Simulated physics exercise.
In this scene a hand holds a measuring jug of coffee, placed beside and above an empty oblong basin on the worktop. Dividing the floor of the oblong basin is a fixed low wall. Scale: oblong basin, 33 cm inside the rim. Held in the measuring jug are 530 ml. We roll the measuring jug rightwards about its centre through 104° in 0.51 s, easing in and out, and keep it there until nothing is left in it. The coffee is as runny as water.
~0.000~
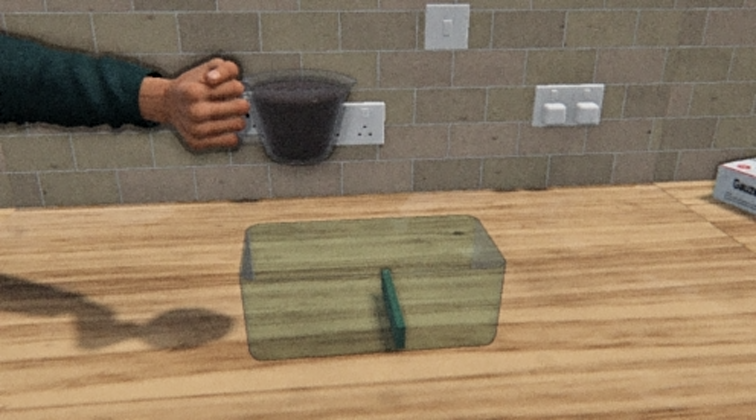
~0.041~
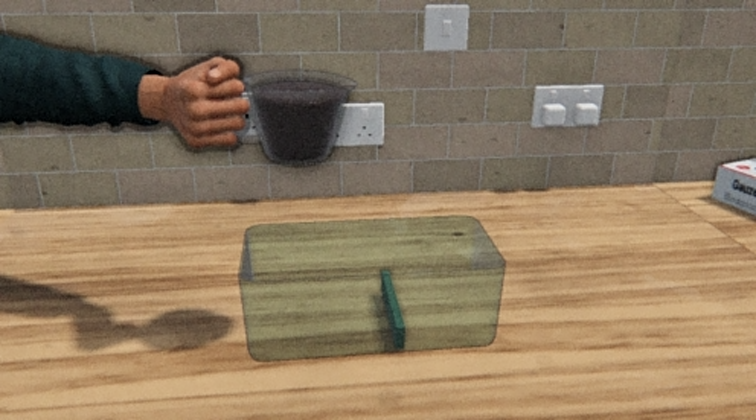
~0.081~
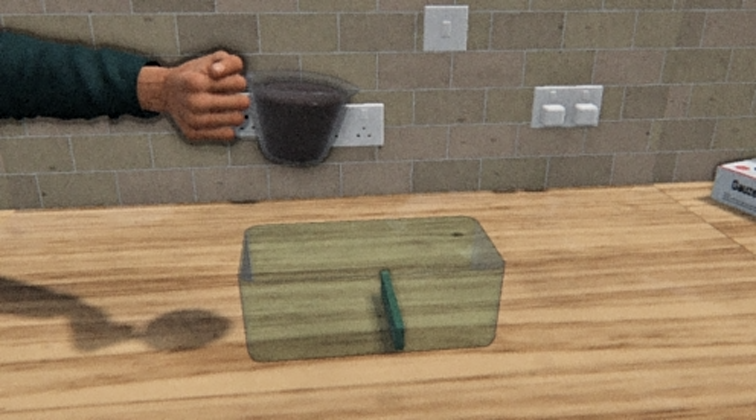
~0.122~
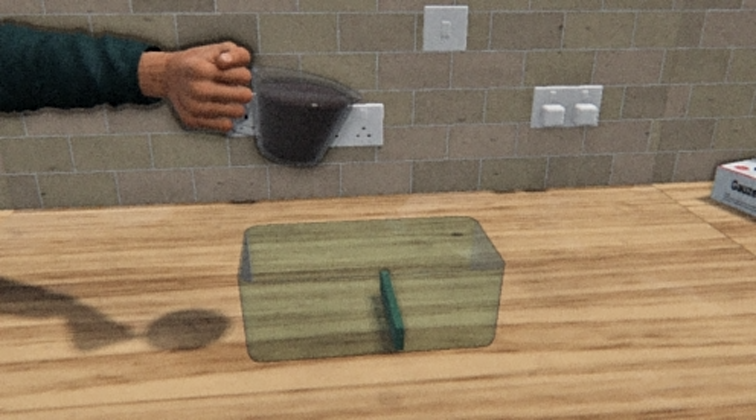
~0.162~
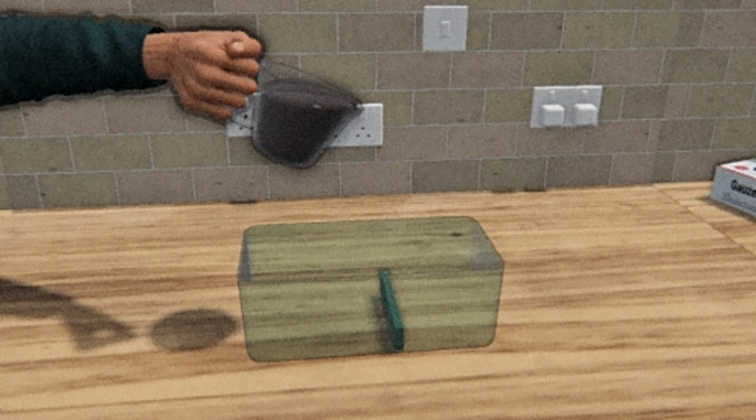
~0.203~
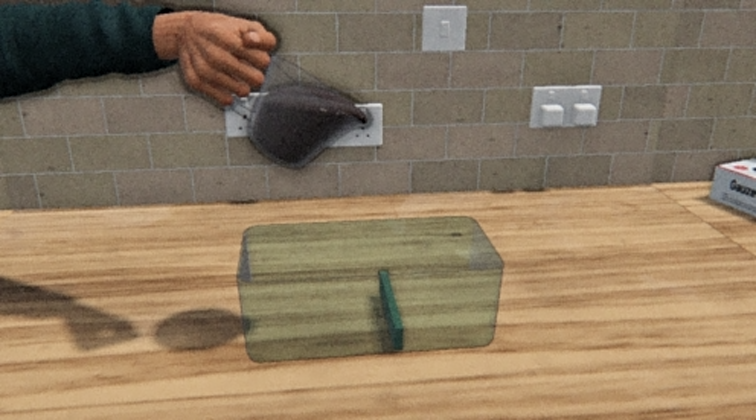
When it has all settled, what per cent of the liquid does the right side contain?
The right side contains about 52 per cent.
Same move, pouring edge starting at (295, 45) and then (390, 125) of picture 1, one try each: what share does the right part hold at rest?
About 10 %, then about 80 %.
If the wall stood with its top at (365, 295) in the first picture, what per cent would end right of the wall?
Around 85 %, I'd say.
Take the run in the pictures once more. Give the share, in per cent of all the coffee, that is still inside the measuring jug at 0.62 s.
2 per cent or thereabouts.
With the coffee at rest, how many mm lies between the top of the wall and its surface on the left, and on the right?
Left about 26 mm, right about 20 mm.
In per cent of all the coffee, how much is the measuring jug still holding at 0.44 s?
About 28 per cent.
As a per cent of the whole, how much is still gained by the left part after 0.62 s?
It comes to near 10 per cent.
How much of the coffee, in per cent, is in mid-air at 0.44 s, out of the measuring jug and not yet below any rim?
I'd say close to 44 per cent.
After 0.44 s the tilt is 100° and 28 per cent is still to pour, 1 is left of the wall and 27 right of it.
After 0.62 s the tilt is 104° and 2 per cent is still to pour, 35 is left of the wall and 52 right of it.
After 0.81 s the tilt is 104° and 0 per cent is still to pour, 44 is left of the wall and 52 right of it.
After 1.01 s the tilt is 104° and 0 per cent is still to pour, 46 is left of the wall and 51 right of it.
In the end 46 per cent lies left of the wall, 52 right of it and 3 outside.
